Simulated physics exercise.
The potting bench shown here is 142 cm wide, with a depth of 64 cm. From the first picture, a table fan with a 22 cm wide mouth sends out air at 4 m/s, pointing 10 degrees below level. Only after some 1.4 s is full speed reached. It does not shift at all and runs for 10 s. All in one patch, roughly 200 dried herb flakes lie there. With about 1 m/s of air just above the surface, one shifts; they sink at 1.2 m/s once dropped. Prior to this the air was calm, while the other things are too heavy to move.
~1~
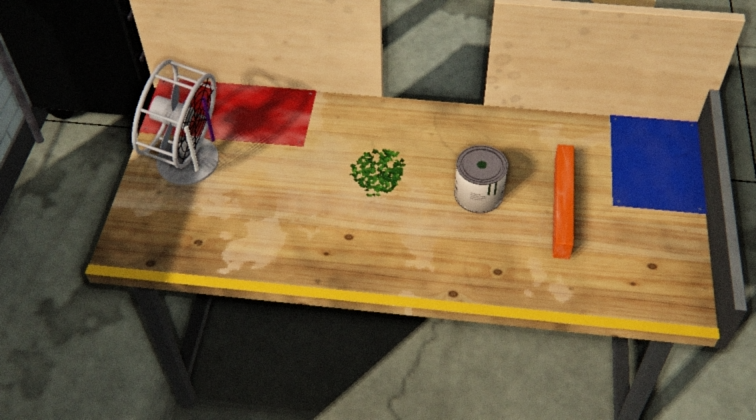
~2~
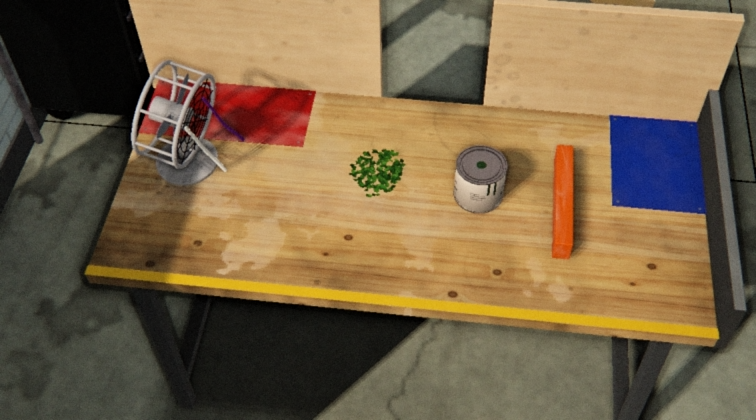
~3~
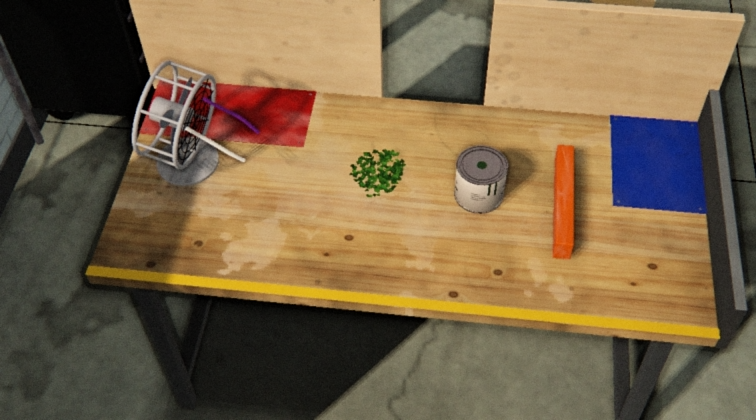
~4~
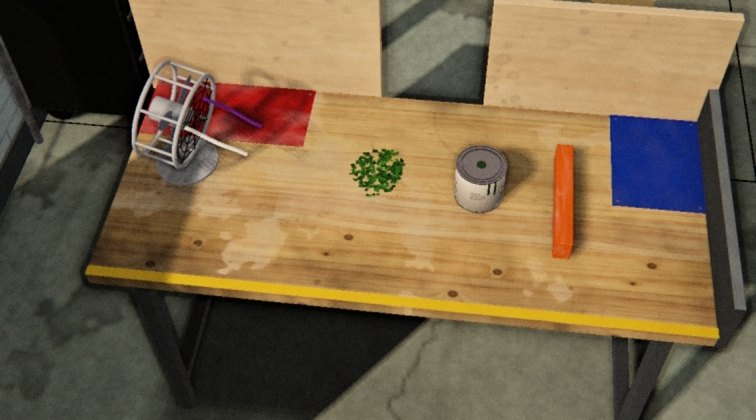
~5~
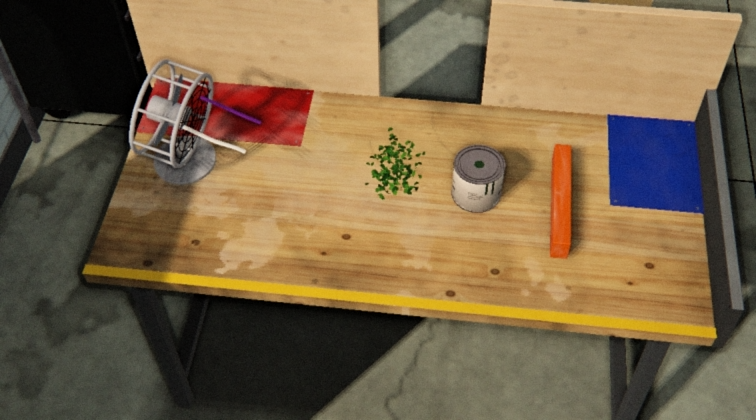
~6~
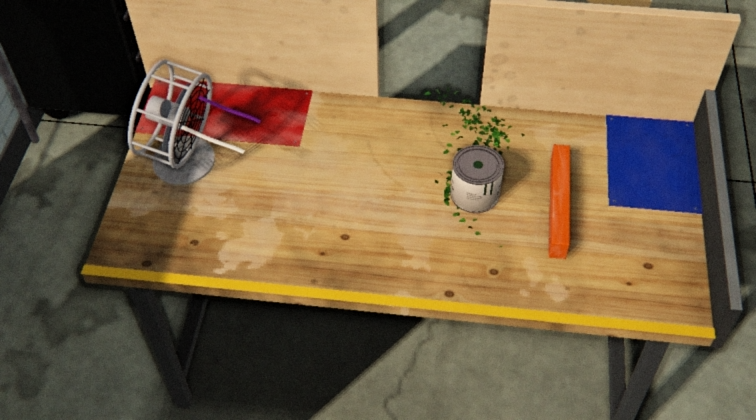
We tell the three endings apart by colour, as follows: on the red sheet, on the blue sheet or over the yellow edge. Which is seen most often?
My pick is blue.
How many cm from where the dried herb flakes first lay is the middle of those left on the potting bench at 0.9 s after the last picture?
The middle is some 80 cm from where it began.
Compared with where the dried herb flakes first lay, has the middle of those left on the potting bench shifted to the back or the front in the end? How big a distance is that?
The middle ends up shifted toward the far edge, about 25 cm.
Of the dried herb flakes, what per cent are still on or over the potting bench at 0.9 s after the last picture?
I'd say some 80 % at that moment.
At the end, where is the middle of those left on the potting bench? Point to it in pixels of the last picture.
The middle sits near pixel (695, 125).
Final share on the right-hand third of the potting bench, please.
About 80 percent.
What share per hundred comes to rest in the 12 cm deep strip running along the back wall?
Roughly 80 in a hundred.
Then, 0.9 s after the last picture, 77 % are on the blue sheet, 6 % over the yellow edge and 0 % on the red sheet; the middle of those still in play is near (690, 127); 36 % have settled or left.
Then, 2.1 s after the last picture, 76 % are on the blue sheet, 8 % over the yellow edge and 0 % on the red sheet; the middle of those still in play is near (693, 127); 56 % have settled or left.
Then, 4.4 s after the last picture, 76 % are on the blue sheet, 8 % over the yellow edge and 0 % on the red sheet; the middle of those still in play is near (695, 125); 67 % have settled or left.
Then, 8.9 s after the last picture, at the end, 76 % are on the blue sheet, 8 % over the yellow edge and 0 % on the red sheet; the middle of those still in play is near (695, 125).
